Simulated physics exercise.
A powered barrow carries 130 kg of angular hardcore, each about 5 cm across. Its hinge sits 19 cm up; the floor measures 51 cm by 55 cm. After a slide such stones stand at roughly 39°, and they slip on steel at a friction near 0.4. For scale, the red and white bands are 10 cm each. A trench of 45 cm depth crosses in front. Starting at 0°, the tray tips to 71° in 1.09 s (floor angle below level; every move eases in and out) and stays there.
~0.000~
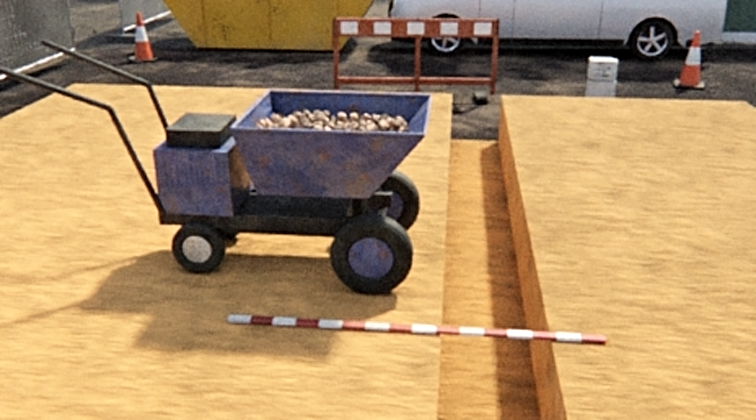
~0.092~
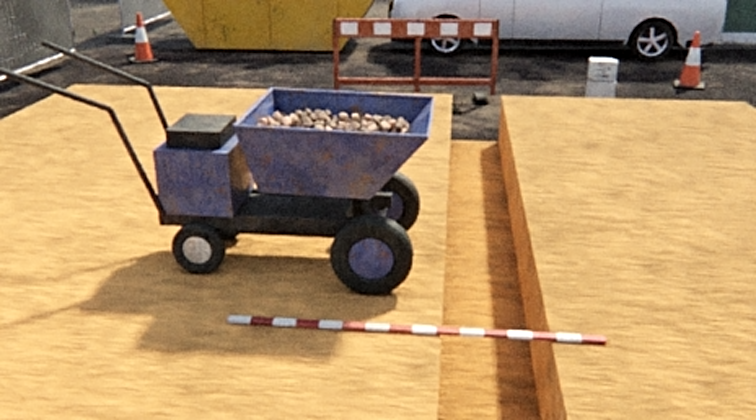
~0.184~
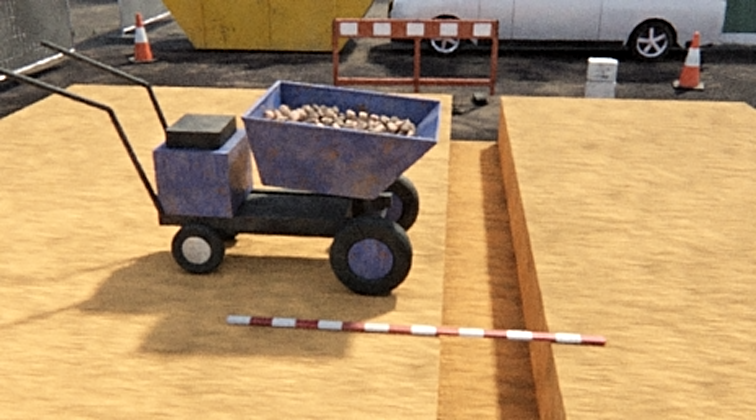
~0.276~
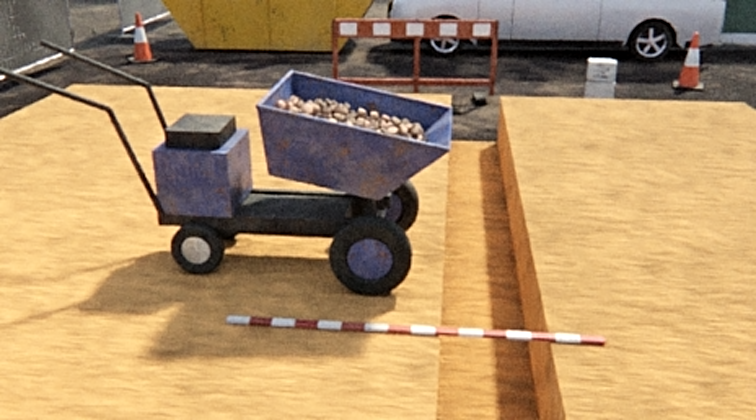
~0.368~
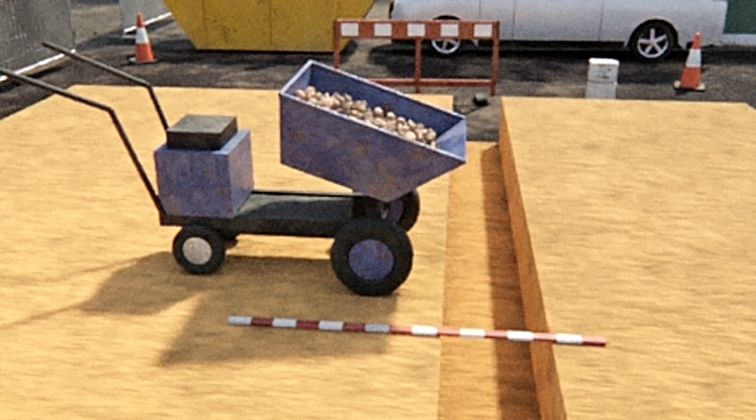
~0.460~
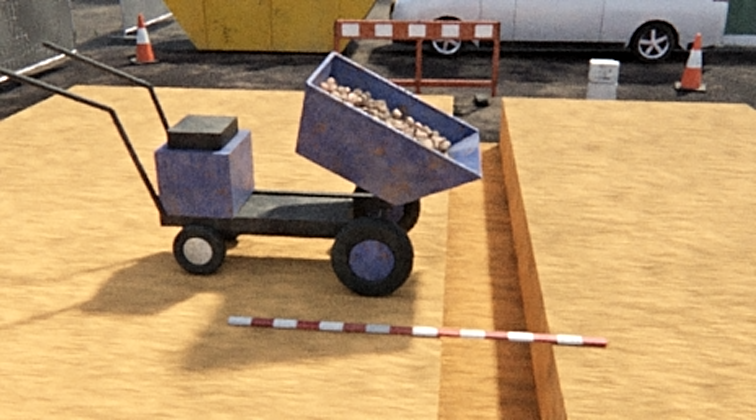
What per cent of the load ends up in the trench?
Roughly 61 per cent ends in the trench.
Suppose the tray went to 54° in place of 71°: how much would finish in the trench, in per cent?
Then about 10 per cent.
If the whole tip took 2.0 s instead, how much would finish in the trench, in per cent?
In that case some 70 per cent.
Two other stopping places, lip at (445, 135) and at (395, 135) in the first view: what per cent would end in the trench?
First some 45, then 85 per cent.
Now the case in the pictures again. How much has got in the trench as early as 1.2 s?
Some 10 per cent.
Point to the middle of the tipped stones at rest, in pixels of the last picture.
Around (520, 329).
After 0.8 s the floor is at 60°; 100 % in the tray; the foremost stones are at (495, 206).
After 1.2 s the floor is at 71°; 78 % in the tray, 11 % in the trench, 12 % past the trench; the foremost stones are at (586, 273).
After 1.5 s the floor is at 71°; 45 % in the tray, 26 % in the trench, 30 % past the trench; the foremost stones are at (677, 297).
After 3.5 s the floor is at 71°; 9 % in the tray, 61 % in the trench, 30 % past the trench; the foremost stones are at (701, 284).
